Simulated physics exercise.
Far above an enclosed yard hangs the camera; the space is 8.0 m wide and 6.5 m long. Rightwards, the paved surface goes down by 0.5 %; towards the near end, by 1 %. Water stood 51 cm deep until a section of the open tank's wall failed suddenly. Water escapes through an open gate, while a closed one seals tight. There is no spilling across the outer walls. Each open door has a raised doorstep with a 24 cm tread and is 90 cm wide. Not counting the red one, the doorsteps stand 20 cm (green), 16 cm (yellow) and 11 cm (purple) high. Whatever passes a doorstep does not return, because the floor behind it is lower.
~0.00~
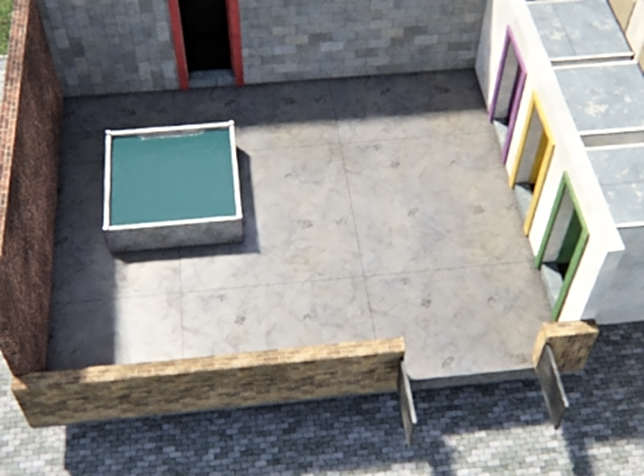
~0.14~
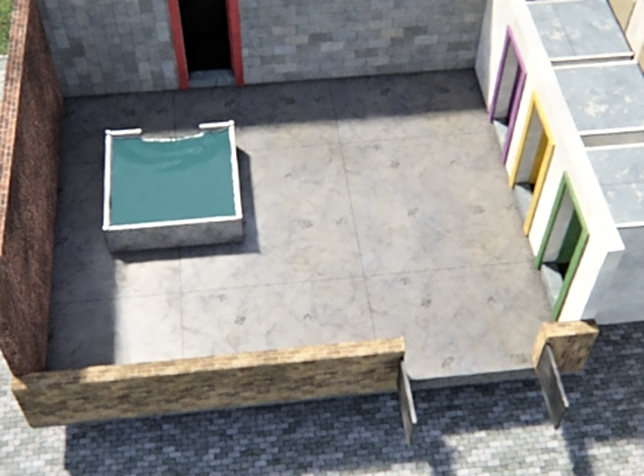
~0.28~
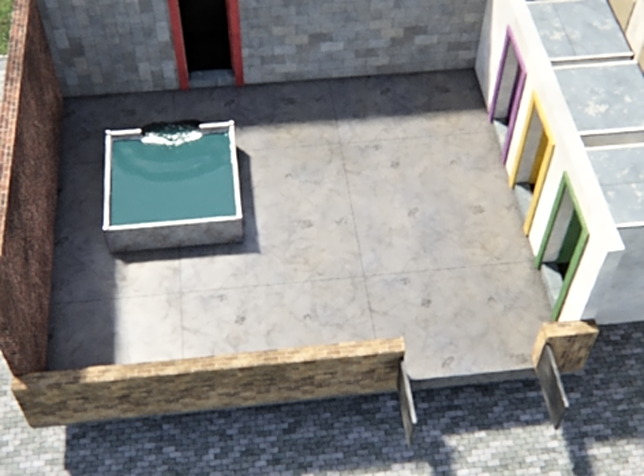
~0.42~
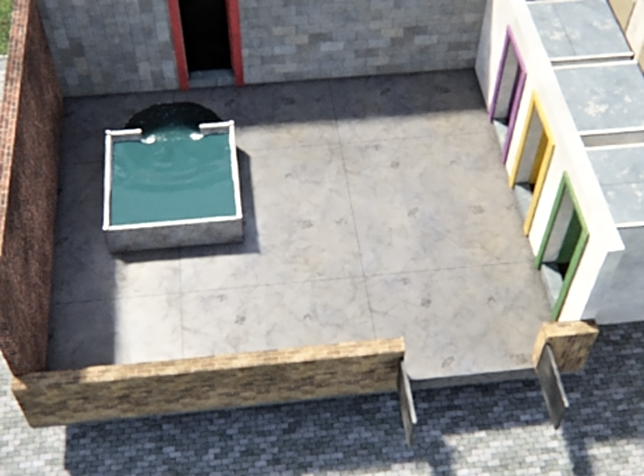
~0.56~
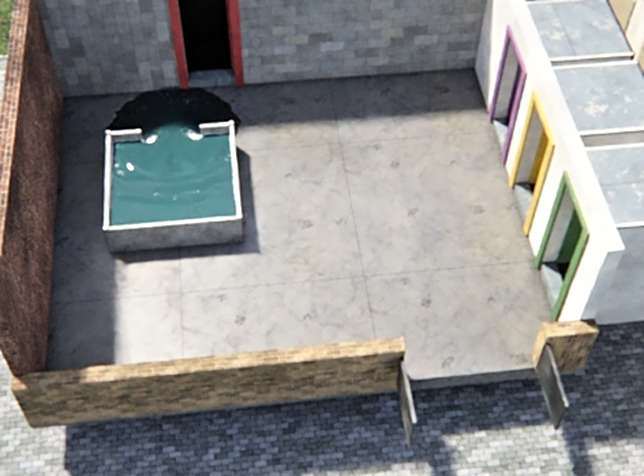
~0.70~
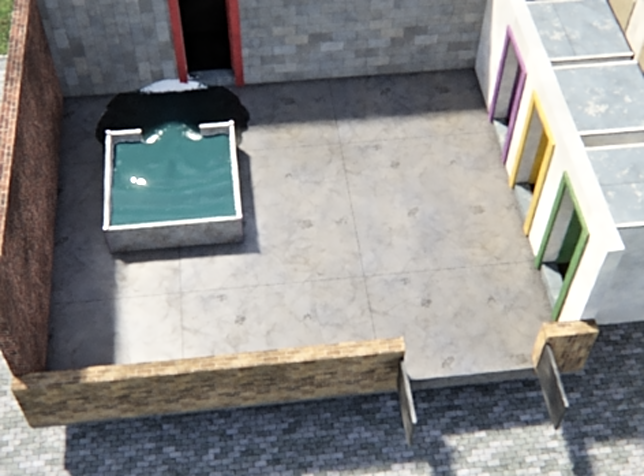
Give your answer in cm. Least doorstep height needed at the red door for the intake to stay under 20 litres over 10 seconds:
21 cm or so.
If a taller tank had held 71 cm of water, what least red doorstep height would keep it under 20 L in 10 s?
Roughly 31 cm high.
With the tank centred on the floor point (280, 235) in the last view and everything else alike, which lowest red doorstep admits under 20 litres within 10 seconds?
Minimum: Approx. 15 cm.
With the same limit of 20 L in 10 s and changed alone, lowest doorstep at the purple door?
Roughly 5.5 cm at purple.
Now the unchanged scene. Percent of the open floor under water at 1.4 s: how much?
I'd estimate about 10 percent.
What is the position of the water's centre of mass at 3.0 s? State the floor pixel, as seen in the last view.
Look at about (183, 157) in the last view.
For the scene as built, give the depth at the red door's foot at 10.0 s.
Depth: Near 7.0 cm.
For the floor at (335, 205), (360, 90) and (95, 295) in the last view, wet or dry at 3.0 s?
Listed order - unwetted, soaked through, unwetted.
After 1.4 s water covers 10 % of the floor, deepest (32 cm) near (169, 96); 24 cm at the red door, 3 litres in over its 20 cm doorstep.
After 3.0 s water covers 30 % of the floor, deepest (28 cm) near (64, 97); 20 cm at the red door, 23 litres in over its 20 cm doorstep.
After 10.0 s water covers 80 % of the floor, deepest (11 cm) near (562, 351); 7 cm at the red door, 25 litres in over its 20 cm doorstep.
At the red door as built, the water arrived by 0.7 s and peaked near 25 cm at 1.8 s.
Run again over the same 10 s with other heights there, 33 litres in over 19 cm, 4 litres over 25.5 cm. The limit of 20 litres is kept from about 21 cm up.
